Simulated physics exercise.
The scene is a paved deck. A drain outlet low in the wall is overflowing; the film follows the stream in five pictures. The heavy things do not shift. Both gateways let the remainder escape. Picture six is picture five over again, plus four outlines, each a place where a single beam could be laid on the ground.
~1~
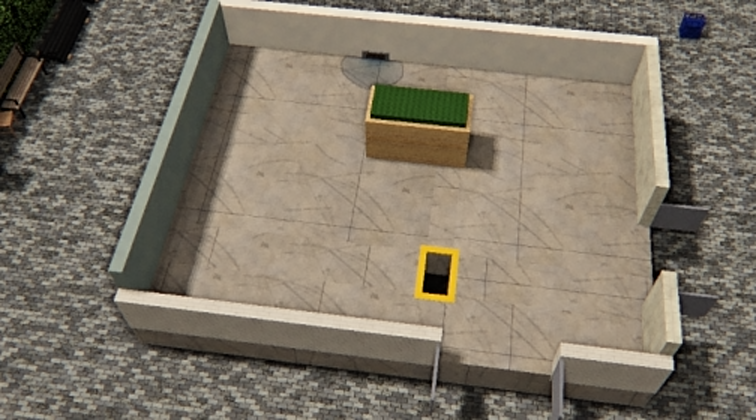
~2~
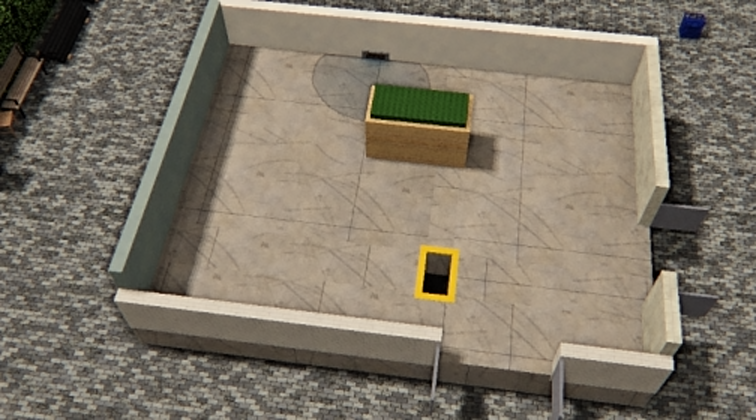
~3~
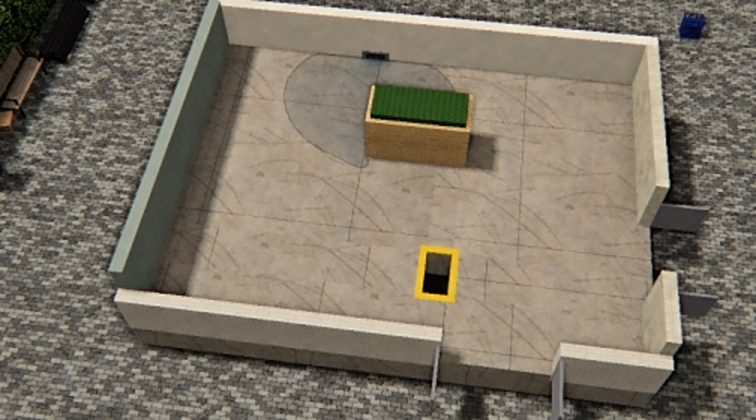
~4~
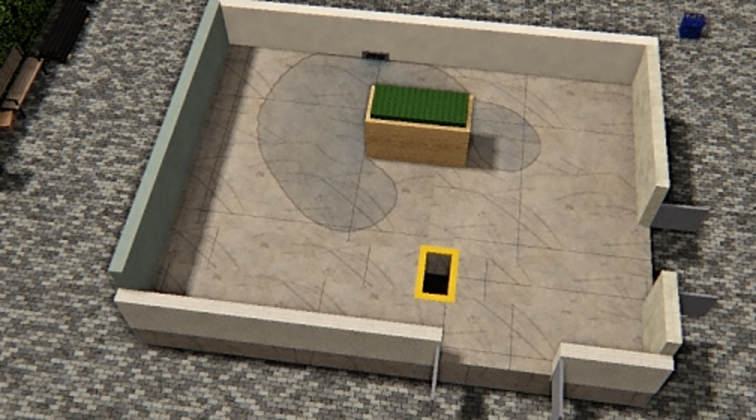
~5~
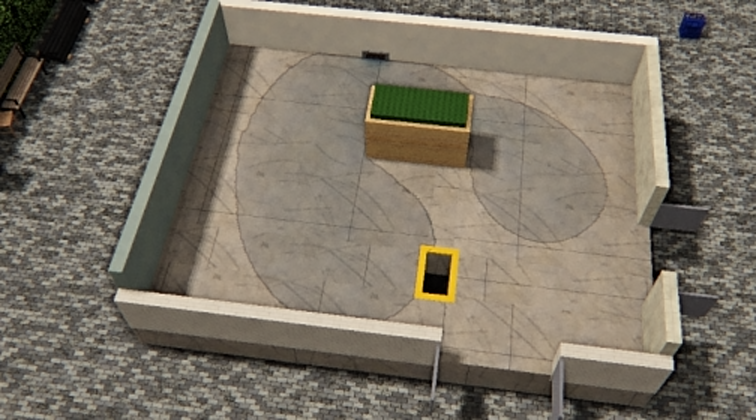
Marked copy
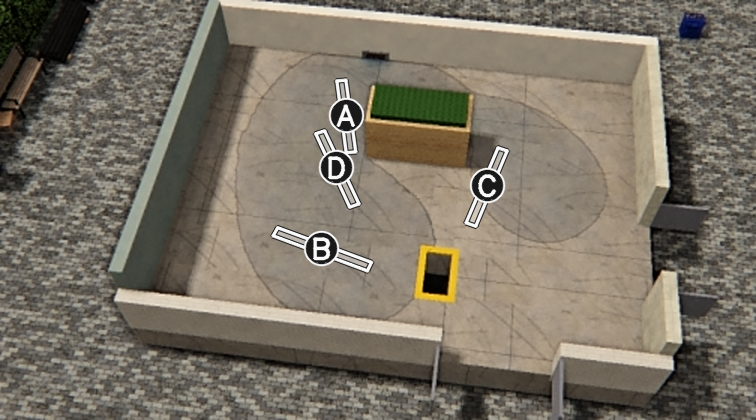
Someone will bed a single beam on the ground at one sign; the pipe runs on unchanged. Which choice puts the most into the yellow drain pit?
B is best.
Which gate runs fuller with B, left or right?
More leaves on the left.
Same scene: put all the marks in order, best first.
The order is B, D, C, A.
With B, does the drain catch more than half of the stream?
No, it does not.
On the marked copy, A from (341, 80) to (350, 152); B from (275, 231) to (369, 266); C from (470, 224) to (502, 149); D from (320, 132) to (354, 205).
Choosing A, about 9 % of the stream runs into the yellow drain pit, about 88 % out by the gates.
Choosing B, about 30 % of the stream runs into the yellow drain pit, about 68 % out by the gates.
Choosing C, about 14 % of the stream runs into the yellow drain pit, about 82 % out by the gates.
Choosing D, about 19 % of the stream runs into the yellow drain pit, about 78 % out by the gates.
